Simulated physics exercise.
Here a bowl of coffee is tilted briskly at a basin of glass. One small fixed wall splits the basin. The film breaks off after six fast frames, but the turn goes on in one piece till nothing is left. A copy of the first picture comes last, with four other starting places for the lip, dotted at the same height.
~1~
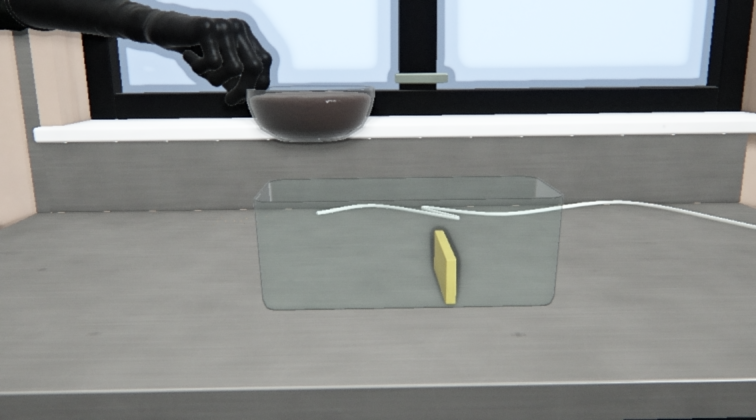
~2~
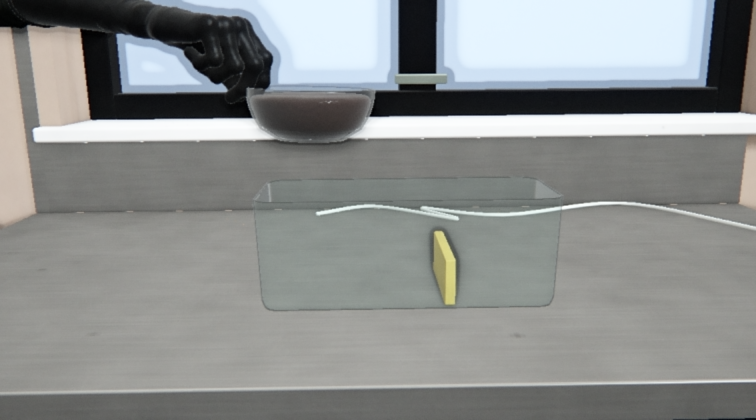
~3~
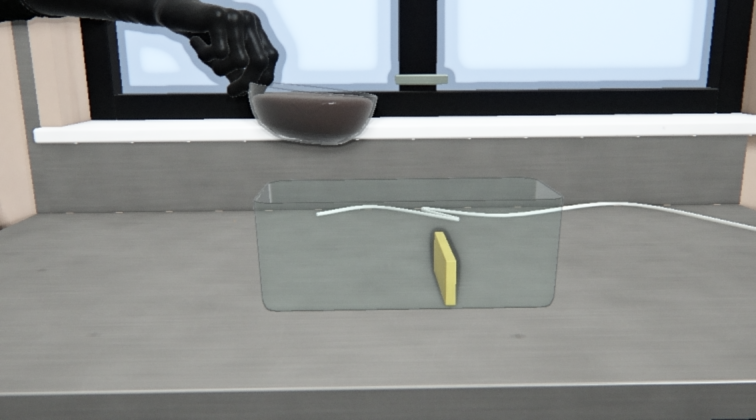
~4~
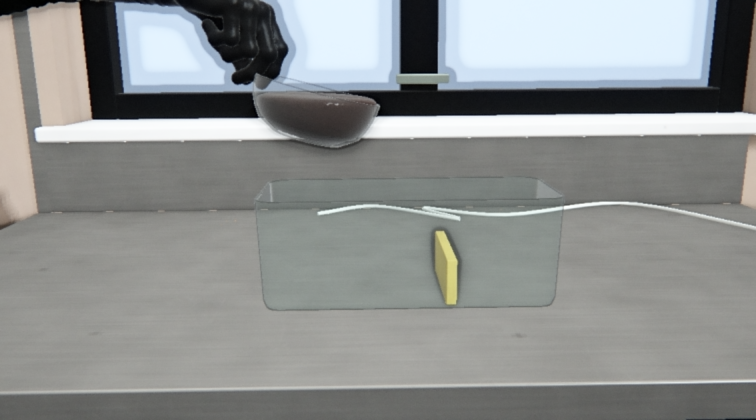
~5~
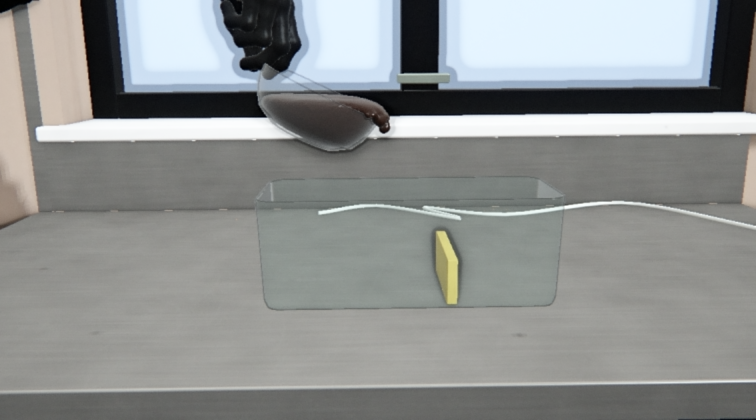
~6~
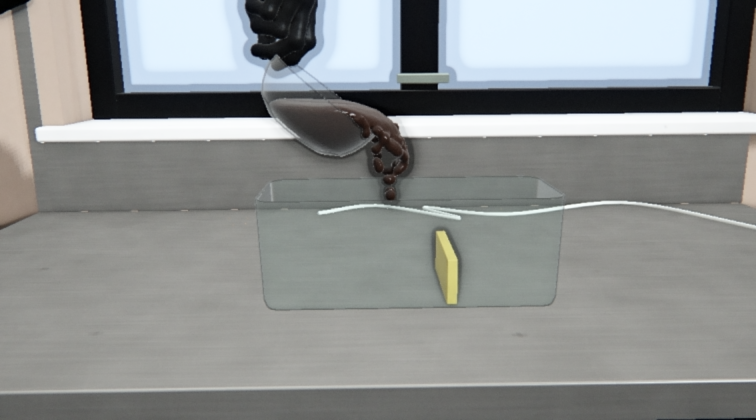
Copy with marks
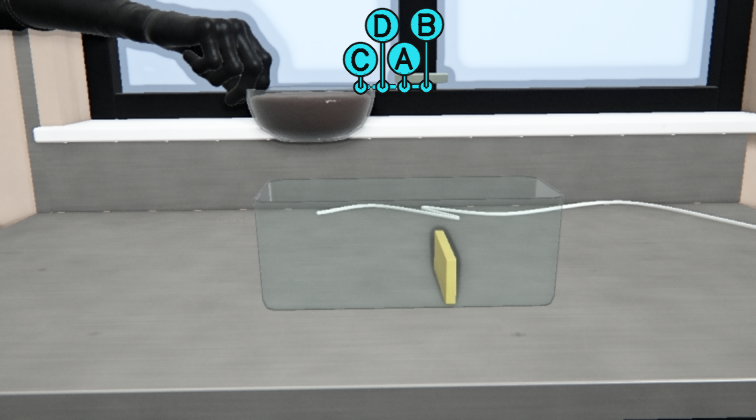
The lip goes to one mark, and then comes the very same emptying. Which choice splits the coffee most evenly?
Choose A.
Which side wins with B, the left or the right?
The right side.
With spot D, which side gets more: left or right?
The left side.
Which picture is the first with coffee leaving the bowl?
In picture 4.
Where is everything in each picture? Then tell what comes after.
In the first picture, upright, lip at (372, 87); basin from (263, 308) to (554, 303); top of the wall at (445, 244); nothing has left yet.
In the second picture, upright, lip at (372, 89); nothing has left yet.
In the third picture, tipped about 7°, lip at (374, 96); nothing has left yet.
In the fourth picture, tipped about 16°, lip at (377, 104); coffee is over the lip, down to (377, 104).
In the fifth picture, tipped about 27°, lip at (378, 117); coffee is over the lip, down to (384, 129).
In the sixth picture, tipped about 39°, lip at (375, 131); coffee is over the lip, down to (389, 178).
In cyan, A at (404, 86); B at (426, 86); C at (360, 87); D at (382, 87).
With A, about 47 % ends left of the wall and 52 % right of it.
With B, about 25 % ends left of the wall and 75 % right of it.
With C, about 97 % ends left of the wall and 2 % right of it.
With D, about 82 % ends left of the wall and 16 % right of it.
